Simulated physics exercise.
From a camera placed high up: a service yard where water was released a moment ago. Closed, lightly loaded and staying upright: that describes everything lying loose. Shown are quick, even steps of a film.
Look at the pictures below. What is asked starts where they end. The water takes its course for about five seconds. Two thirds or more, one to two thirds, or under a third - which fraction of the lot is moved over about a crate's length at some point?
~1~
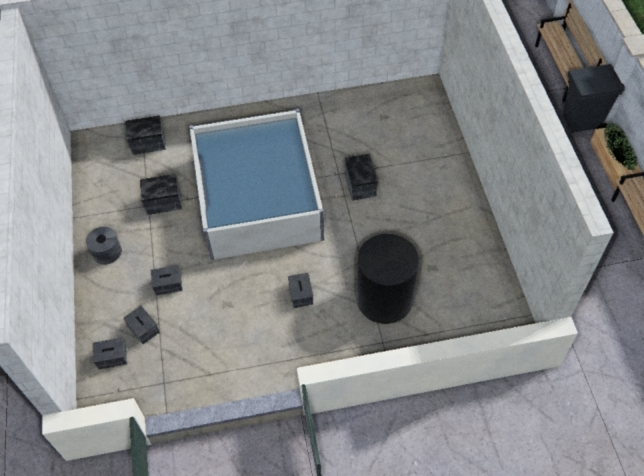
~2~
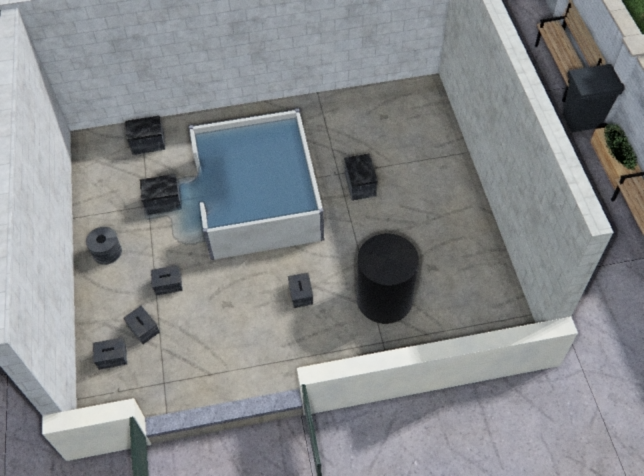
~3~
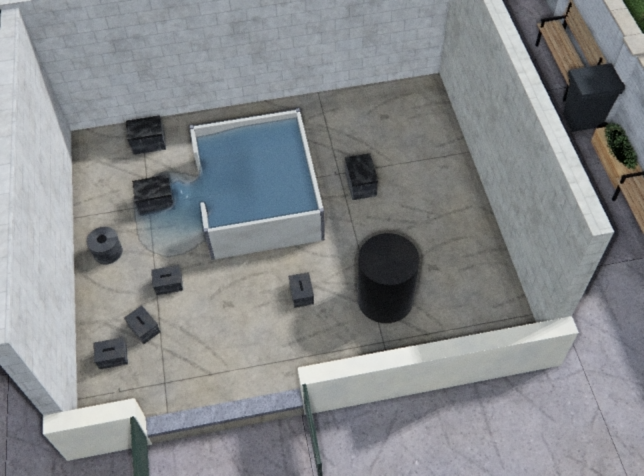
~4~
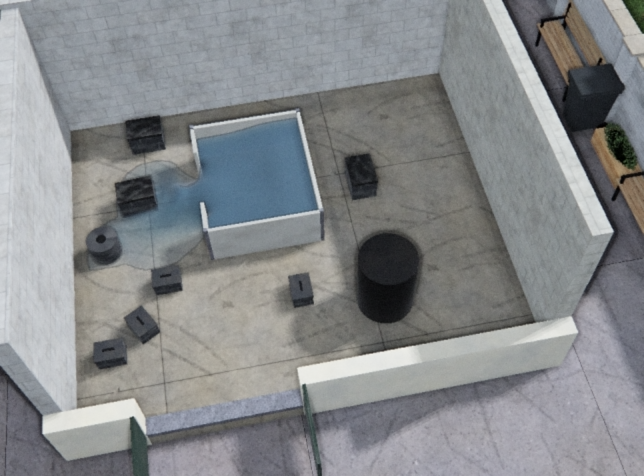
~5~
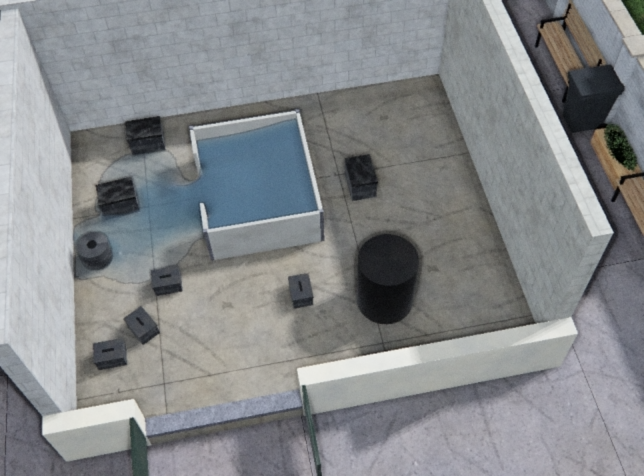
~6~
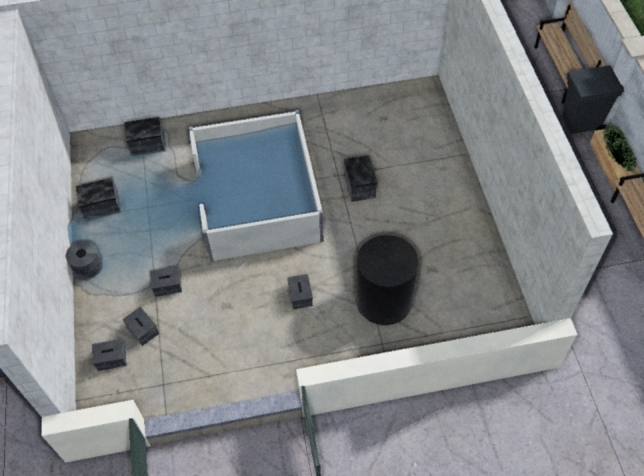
The share moved far is a third up to two thirds.
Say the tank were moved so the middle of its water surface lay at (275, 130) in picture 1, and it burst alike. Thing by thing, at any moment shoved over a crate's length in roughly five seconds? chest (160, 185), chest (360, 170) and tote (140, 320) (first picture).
First displaced far, then never went far, then displaced far.
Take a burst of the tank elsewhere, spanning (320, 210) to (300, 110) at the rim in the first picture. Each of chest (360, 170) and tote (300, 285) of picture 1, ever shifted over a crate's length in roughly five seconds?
The first: Cleared that distance; the second: Stayed short.
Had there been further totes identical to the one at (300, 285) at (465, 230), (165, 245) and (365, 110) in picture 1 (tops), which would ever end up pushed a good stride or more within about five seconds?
Twin one: Barely shifts; twin two: Slides well clear; twin three: Slides well clear.
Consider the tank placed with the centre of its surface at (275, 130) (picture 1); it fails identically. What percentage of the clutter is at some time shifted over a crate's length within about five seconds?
About 80 %.
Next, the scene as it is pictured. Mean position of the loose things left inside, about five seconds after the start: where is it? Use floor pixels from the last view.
Their centre sits close to (264, 217) on the floor of the last picture.
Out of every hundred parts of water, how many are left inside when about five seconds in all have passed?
Roughly 92 in a hundred.
A moment on, 2 of 8 are well off their spots; 1 afloat.
Next, 3 of 8 are well off their spots; 2 afloat.
Later, 5 of 8 are well off their spots; 0 afloat.
In the end, 5 of 8 are well off their spots, and 5 have been at some point; 0 afloat.
